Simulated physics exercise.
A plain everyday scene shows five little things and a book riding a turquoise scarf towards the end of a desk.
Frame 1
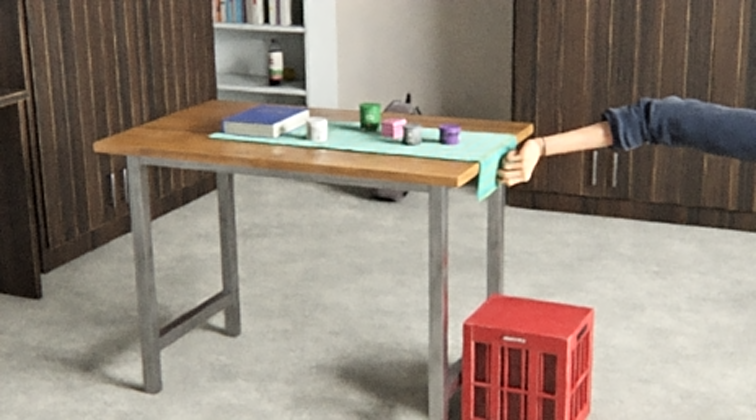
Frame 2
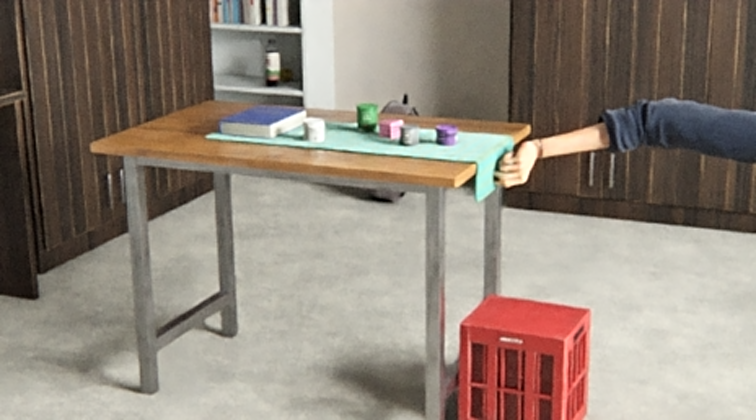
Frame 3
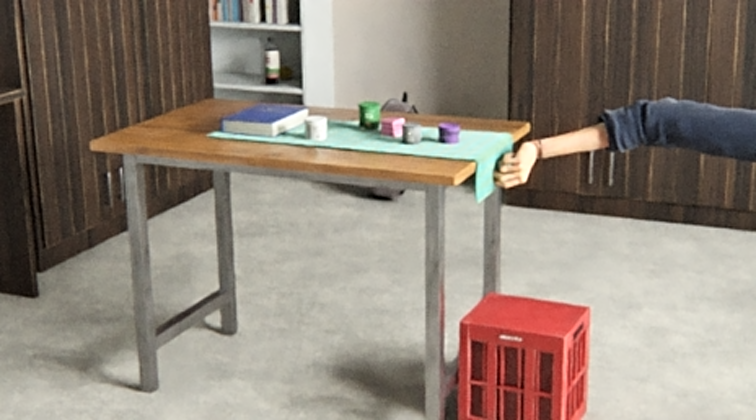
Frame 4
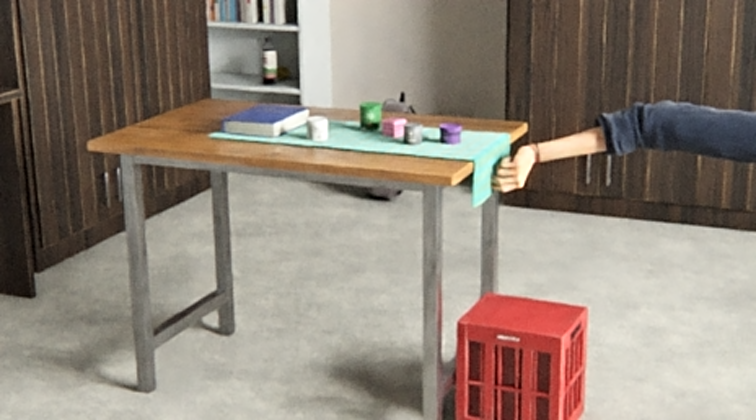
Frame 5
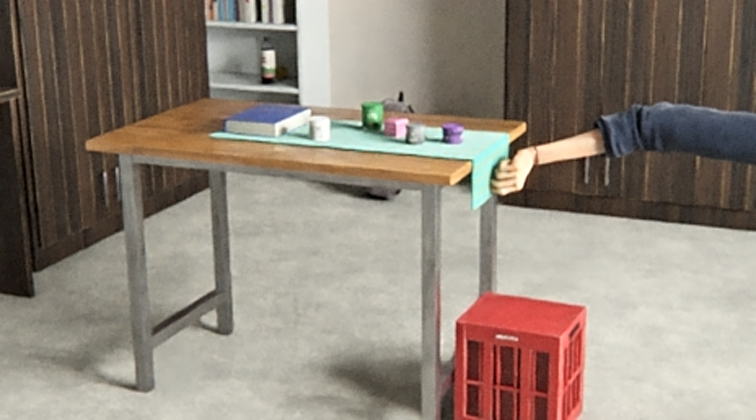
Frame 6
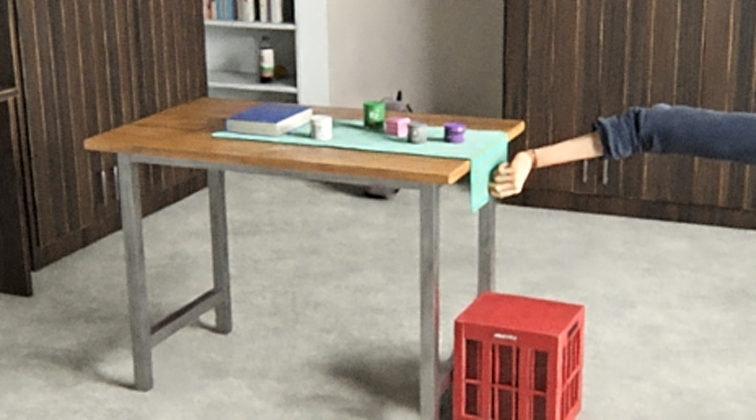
Hand gripping the end of a turquoise scarf at a desk's edge, the book and small pots on it barely shifting.
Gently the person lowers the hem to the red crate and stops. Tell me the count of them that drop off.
The count is three.
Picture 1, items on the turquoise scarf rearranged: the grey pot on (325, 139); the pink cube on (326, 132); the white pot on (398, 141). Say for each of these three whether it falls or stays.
Grey pot - stays aboard, pink cube - stays aboard, white pot - leaves the top.
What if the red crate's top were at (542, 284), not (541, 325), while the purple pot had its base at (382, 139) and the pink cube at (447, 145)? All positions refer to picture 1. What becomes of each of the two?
So the purple pot stays there, and the pink cube leaves.
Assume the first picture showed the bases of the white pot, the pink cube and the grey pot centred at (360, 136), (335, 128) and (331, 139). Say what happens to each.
Looking at each one, the white pot remains in position, the pink cube remains in position and the grey pot remains in position.
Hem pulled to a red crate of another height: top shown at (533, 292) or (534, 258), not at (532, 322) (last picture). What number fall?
If so, 2 and 1.
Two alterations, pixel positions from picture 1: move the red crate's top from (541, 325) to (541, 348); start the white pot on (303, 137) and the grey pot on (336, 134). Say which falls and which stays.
So the white pot stays there, and the grey pot stays there.
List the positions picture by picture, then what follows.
The first picture shows hem (479, 201); purple pot (449, 126); grey pot (412, 125); pink cube (393, 121); green can (370, 105); white pot (316, 120); top of the crate (541, 325).
The second picture shows hem (476, 203); purple pot (446, 127).
The third picture shows hem (477, 203); grey pot (411, 124).
The fourth picture shows hem (473, 208); pink cube (394, 120); top of the crate (535, 324).
The fifth picture shows hem (472, 211); green can (372, 104).
The sixth picture shows hem (472, 214); purple pot (455, 125); grey pot (417, 124); pink cube (397, 119); green can (374, 103); white pot (320, 118).
A little later, hem near (490, 227); all still up.
Next, hem near (491, 271); purple pot and grey pot gone.
Later still, hem on the crate; purple pot, grey pot and pink cube gone.
When it is over, hem on the crate; purple pot, grey pot and pink cube gone. It carries off three.
